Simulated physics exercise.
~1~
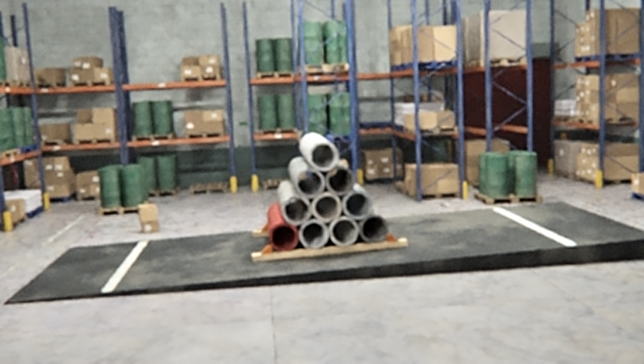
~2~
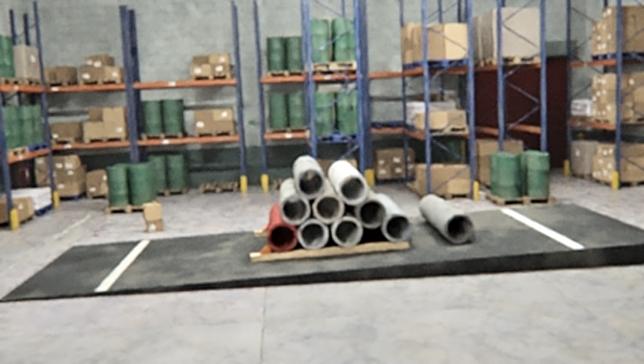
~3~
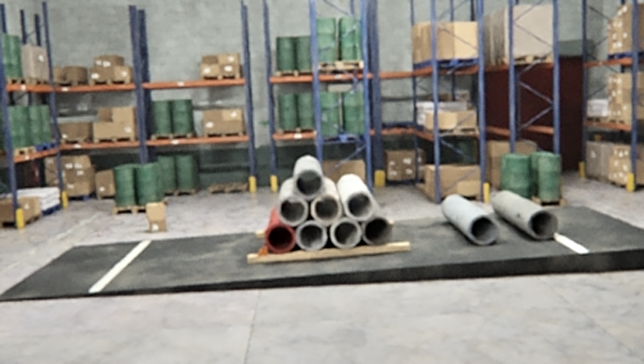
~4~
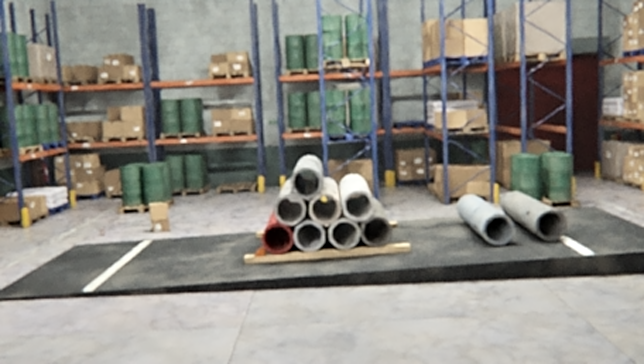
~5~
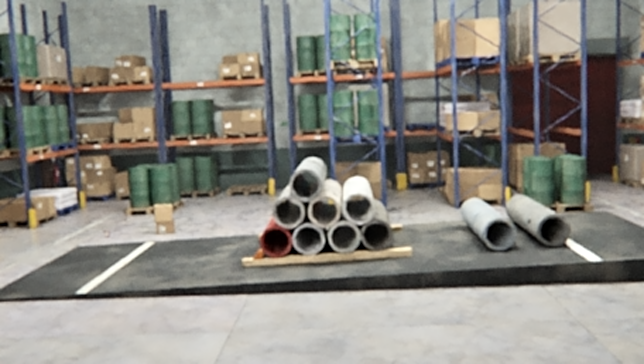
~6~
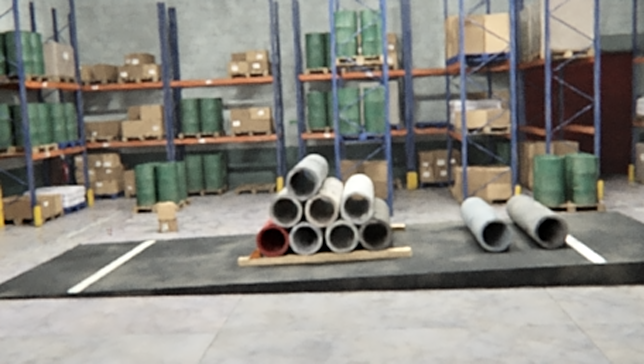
At the start, ten thick-walled concrete pipes, one of them red at the lower left, sit in a pyramid on timber bearers on a dark pad in a warehouse. The right side of the stack gives way, and one pipe rolls off to the right as the upper pipes shift down. A second pipe follows it onto the pad, and the rest settle into a smaller pile. The two loose pipes come to rest side by side, just short of the right white line. The red pipe stays on the bearers with seven others.
